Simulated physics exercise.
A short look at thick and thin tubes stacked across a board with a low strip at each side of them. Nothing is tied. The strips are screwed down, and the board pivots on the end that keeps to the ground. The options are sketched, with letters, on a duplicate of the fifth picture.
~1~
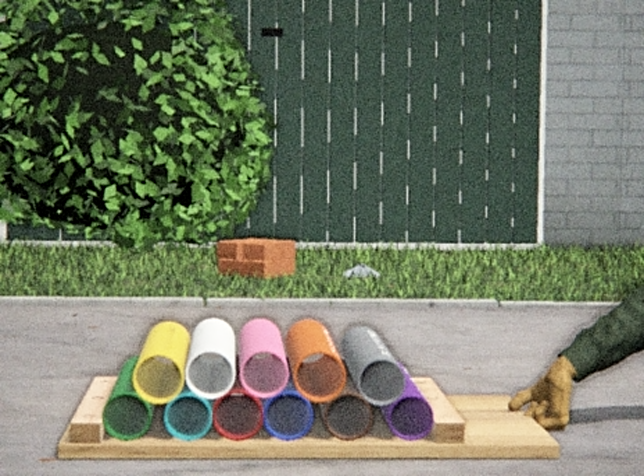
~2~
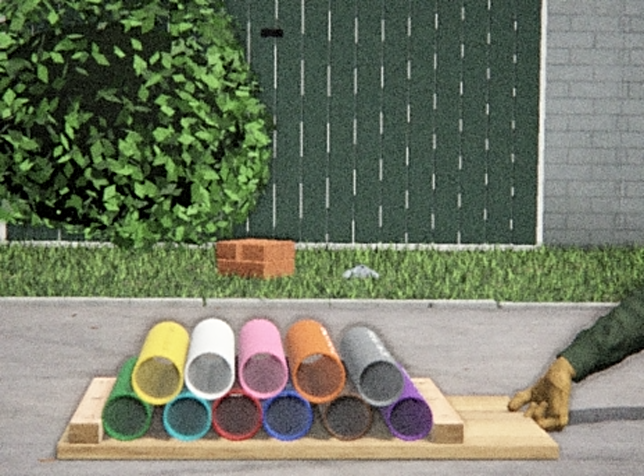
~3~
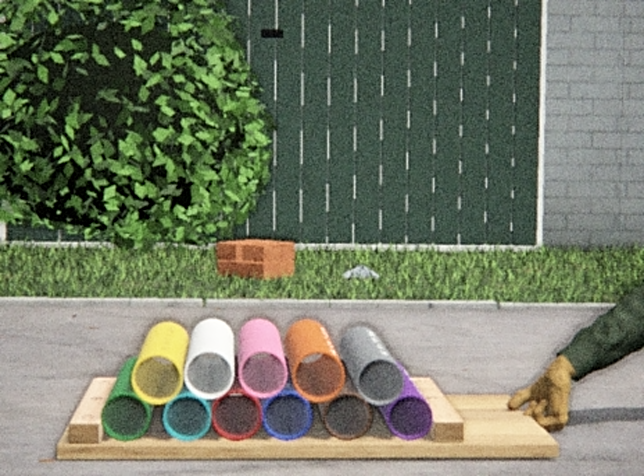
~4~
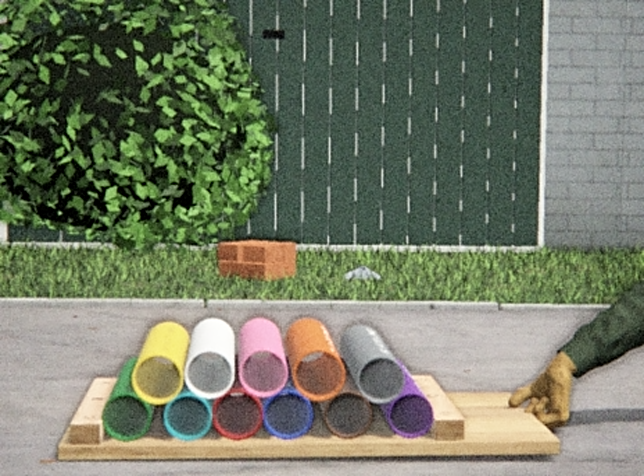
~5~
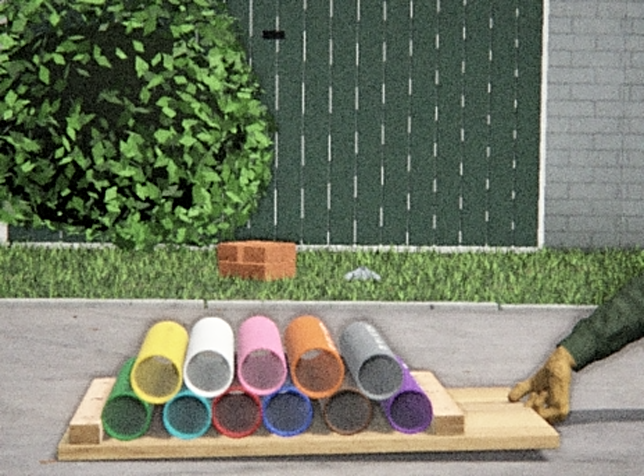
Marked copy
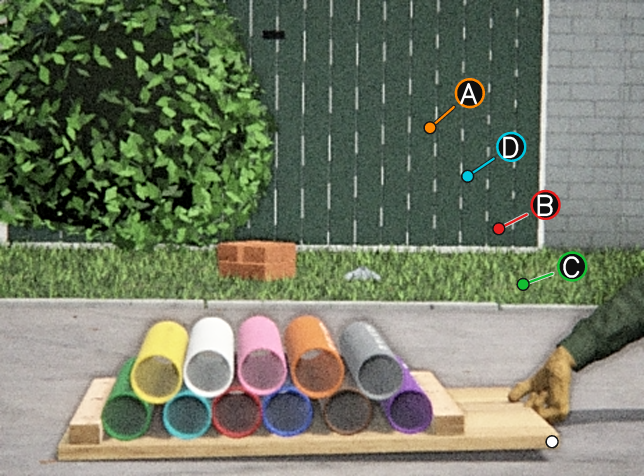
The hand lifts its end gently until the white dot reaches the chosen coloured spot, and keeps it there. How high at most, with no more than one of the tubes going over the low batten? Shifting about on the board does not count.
The answer is mark C.
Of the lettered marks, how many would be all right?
One of them.
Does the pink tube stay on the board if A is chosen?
No, with A.
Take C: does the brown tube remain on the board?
Yes.
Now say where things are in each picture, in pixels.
The first picture shows board (304, 415); green tube (126, 416); turquoise tube (188, 417).
The second picture shows turquoise tube (187, 418); red tube (237, 416).
The third picture shows board (304, 415); brown tube (347, 417); purple tube (410, 417); yellow tube (157, 379).
The fourth picture shows board (305, 413); green tube (126, 418); turquoise tube (188, 417).
The fifth picture shows board (304, 411); green tube (125, 417); turquoise tube (187, 416).
On the marked copy, A at (430, 128); B at (499, 229); C at (523, 284); D at (468, 176); the white dot at (552, 442).
Following C. Soon after the start, board at 14°.
Later, board at 20°.
In the end, board at 20°, one over the low batten (yellow).
As for the rest, A five over the low batten; B four over the low batten (yellow, white, pink, orange); D five over the low batten.
